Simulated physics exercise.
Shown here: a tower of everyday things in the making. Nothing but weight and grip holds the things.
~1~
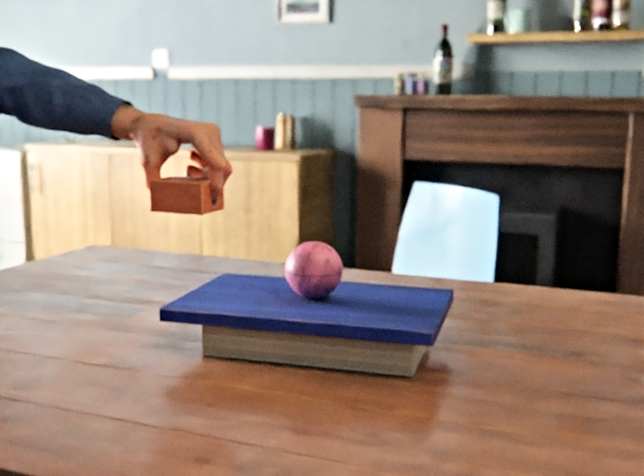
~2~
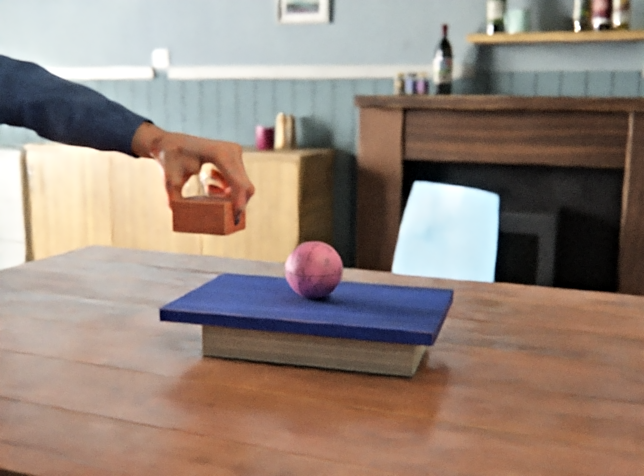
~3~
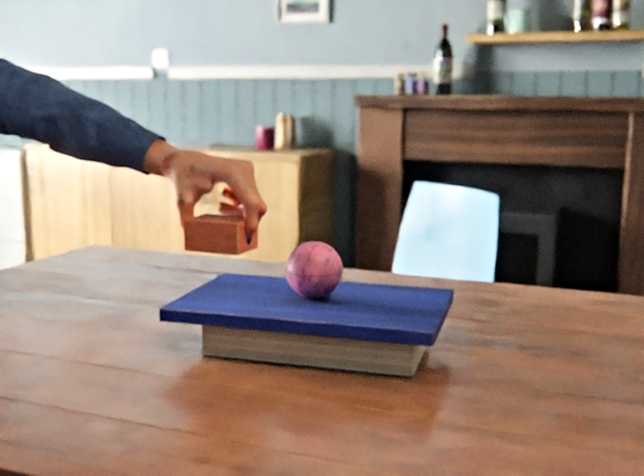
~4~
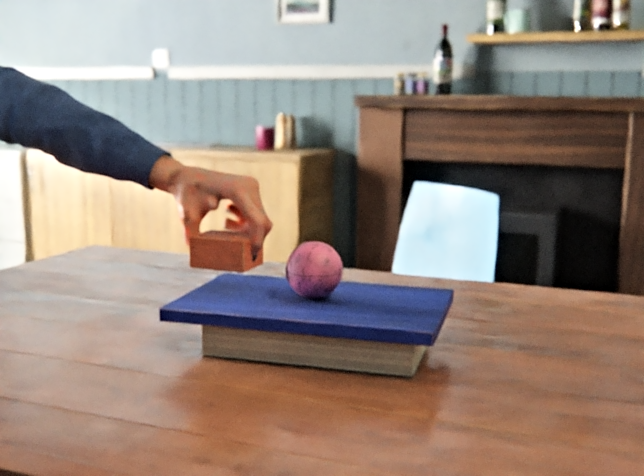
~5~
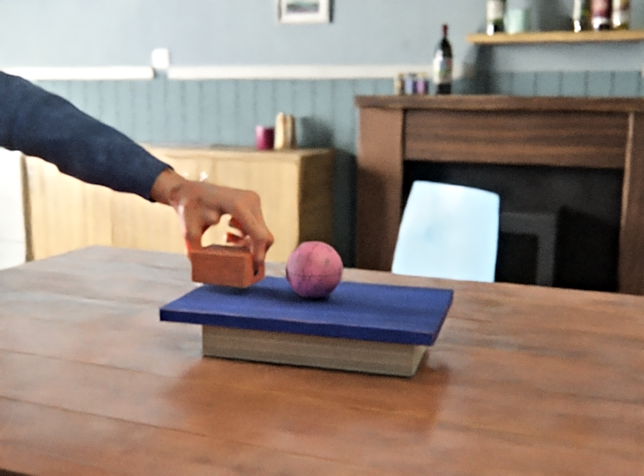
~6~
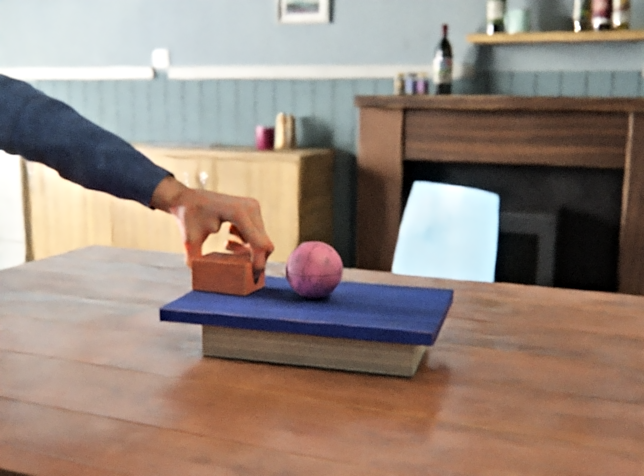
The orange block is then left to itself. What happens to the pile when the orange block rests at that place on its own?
Honestly, the pile stays standing just fine.
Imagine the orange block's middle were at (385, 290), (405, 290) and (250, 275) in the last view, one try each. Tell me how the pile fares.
First the pile remains standing, second it remains standing, third it remains standing.
Then, 0.20 s after the last picture, nothing has stirred.
Then, 0.70 s after the last picture, orange block resting near (228, 274).
At rest, all 4 in place. Seen from the same camera at the end, orange block near (228, 274). The pile keeps its balance.
